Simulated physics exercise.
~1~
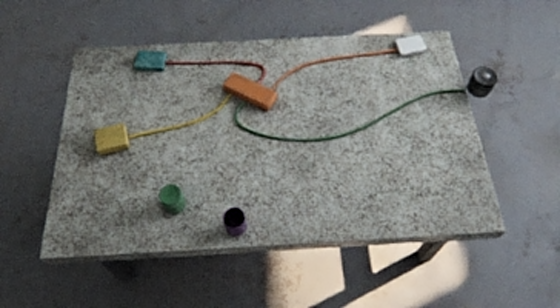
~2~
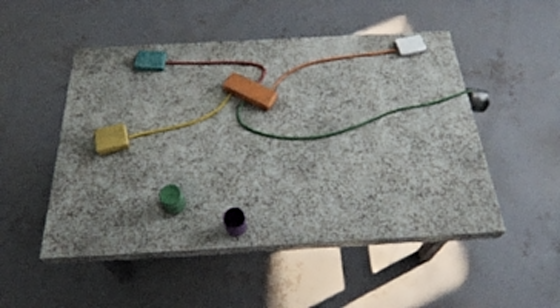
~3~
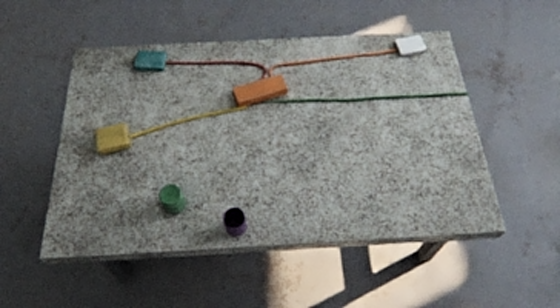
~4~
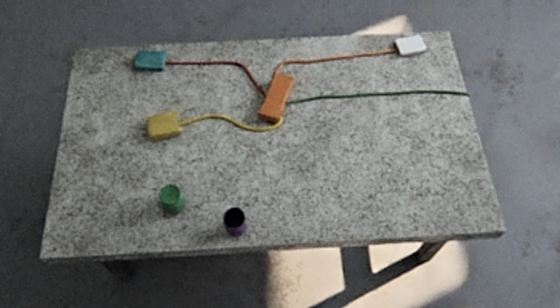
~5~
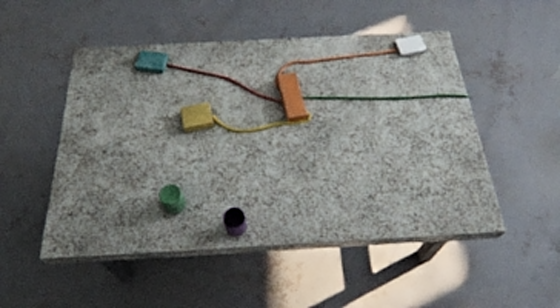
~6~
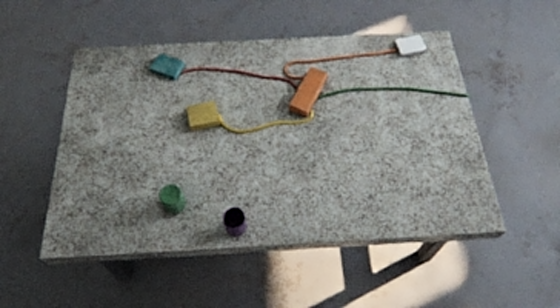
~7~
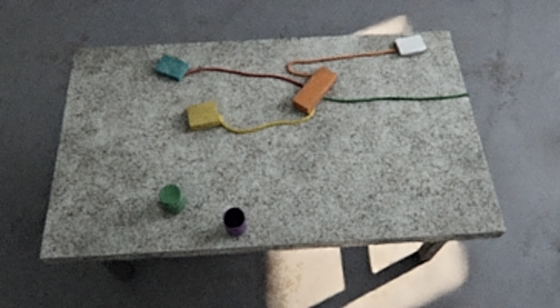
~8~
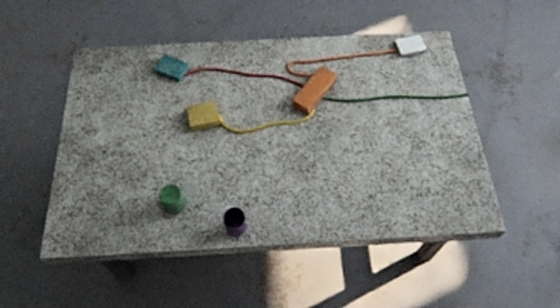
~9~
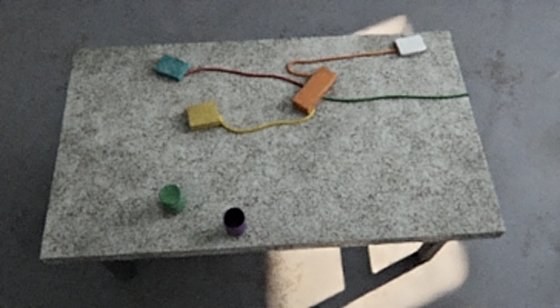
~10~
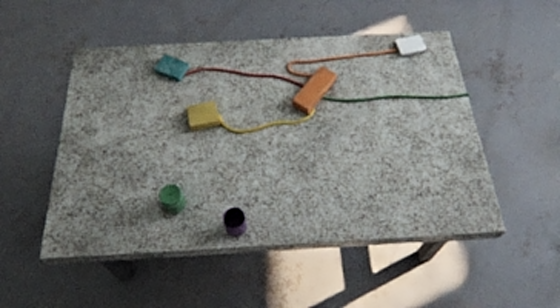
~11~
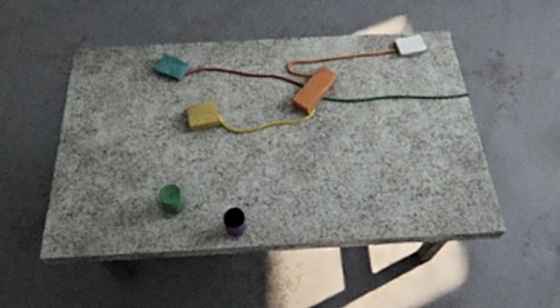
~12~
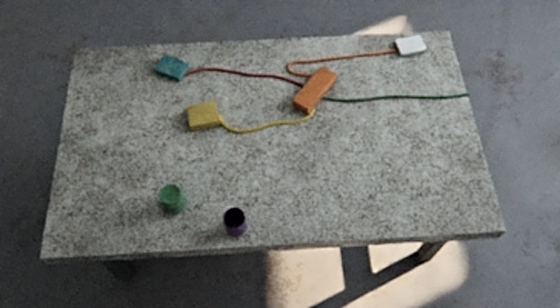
We see a black object drop off the right side of a speckled table, its green cable pulling an orange strip rightward and dragging the yellow and teal boxes after it, until everything rests with the cable over the edge while the white box and two cups stay put.
